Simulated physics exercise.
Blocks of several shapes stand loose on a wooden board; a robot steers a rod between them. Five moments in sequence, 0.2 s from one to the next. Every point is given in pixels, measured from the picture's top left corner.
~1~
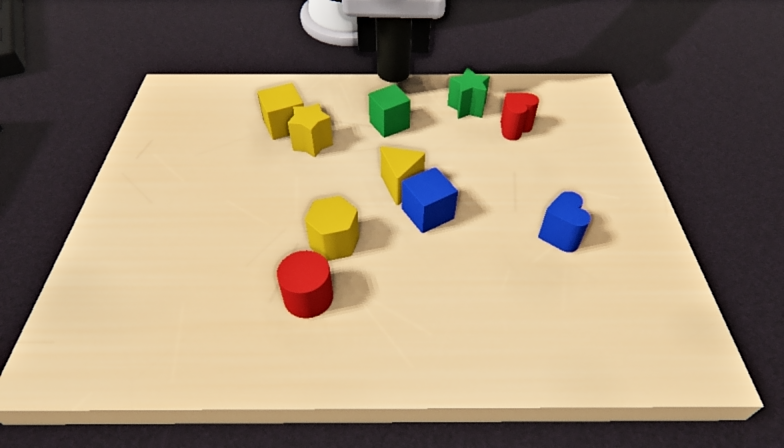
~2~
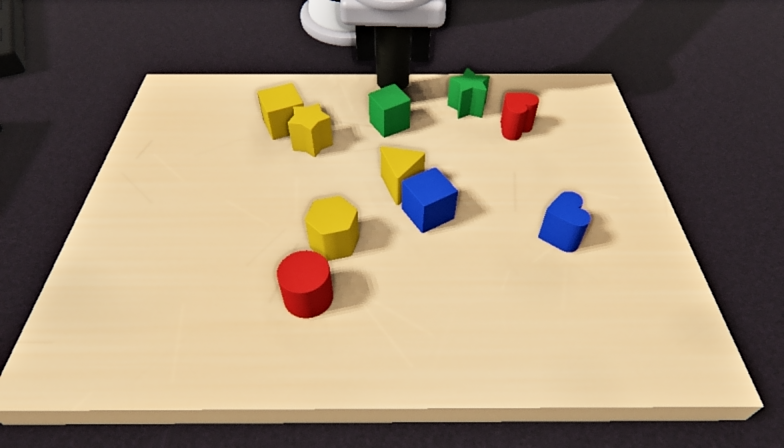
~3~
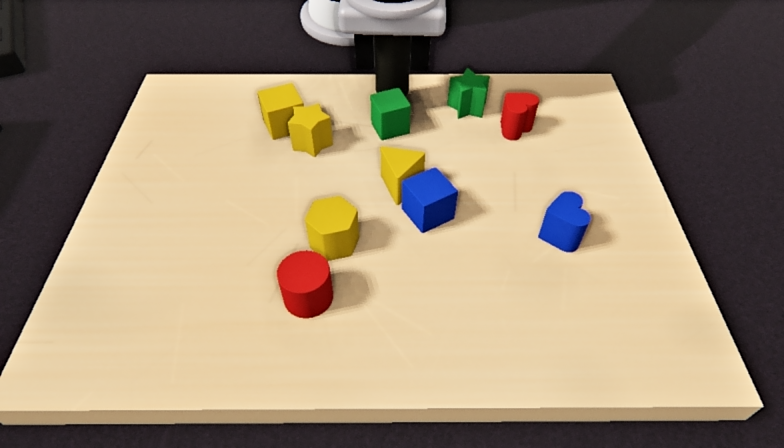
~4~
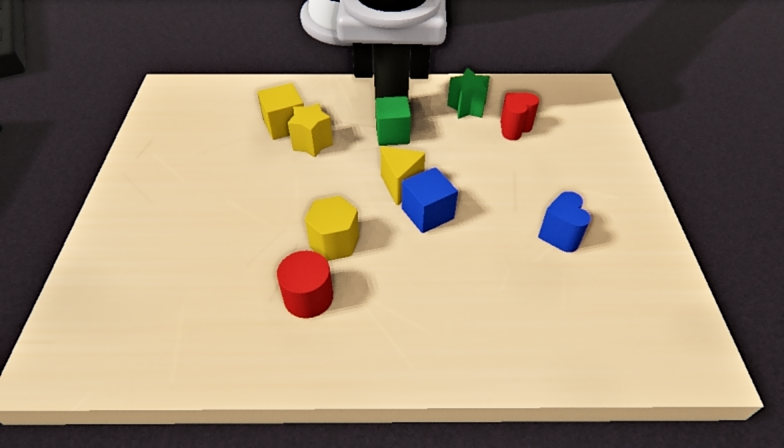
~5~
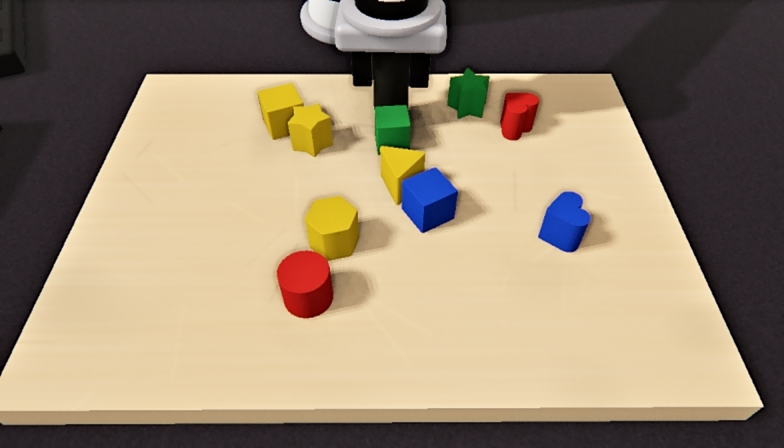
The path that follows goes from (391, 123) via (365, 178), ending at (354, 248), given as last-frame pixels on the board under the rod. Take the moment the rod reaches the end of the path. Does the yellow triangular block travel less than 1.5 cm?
Final answer: No.
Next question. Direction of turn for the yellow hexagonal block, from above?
My answer: Clockwise.
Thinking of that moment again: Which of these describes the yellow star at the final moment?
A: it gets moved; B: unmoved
B - unmoved.
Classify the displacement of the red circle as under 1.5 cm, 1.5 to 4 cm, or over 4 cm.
The 1.5 to 4 cm band.
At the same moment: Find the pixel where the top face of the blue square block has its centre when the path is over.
Its top centre lands on (444, 199).
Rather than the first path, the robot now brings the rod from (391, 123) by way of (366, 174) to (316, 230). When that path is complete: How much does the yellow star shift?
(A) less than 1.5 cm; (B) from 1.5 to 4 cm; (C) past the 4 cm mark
My pick is A.
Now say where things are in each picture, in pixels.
In the first picture, rod's lower end at (394, 74); red circle at (303, 271); yellow star at (308, 115); yellow hexagonal block at (331, 214); green square block at (389, 96); yellow triangular block at (401, 158); blue square block at (430, 185).
In the second picture, rod at (393, 82); blocks still.
In the third picture, rod at (392, 91); green square block at (390, 100).
In the fourth picture, rod at (392, 99); green square block at (393, 107).
In the fifth picture, rod at (391, 108); red circle at (303, 271); yellow star at (308, 115); yellow hexagonal block at (331, 214); green square block at (392, 116); yellow triangular block at (401, 158); blue square block at (430, 185).
What follows on the original path. One third of the way, rod at (371, 144); green square block at (381, 154); yellow triangular block at (397, 176), turned 25° anticlockwise; blue square block at (434, 191), turned 30° anticlockwise.
Two thirds of the way, rod at (359, 185); green square block at (378, 197), turned 35° anticlockwise; yellow triangular block at (409, 212), turned 50° anticlockwise; blue square block at (443, 199), turned 70° anticlockwise.
At the end, rod at (353, 234); red circle at (289, 286); yellow star still; yellow hexagonal block at (310, 244), turned 50° clockwise; green square block at (390, 236), turned 70° anticlockwise; yellow triangular block at (429, 235), turned 85° anticlockwise; blue square block at (444, 199), turned 80° anticlockwise.
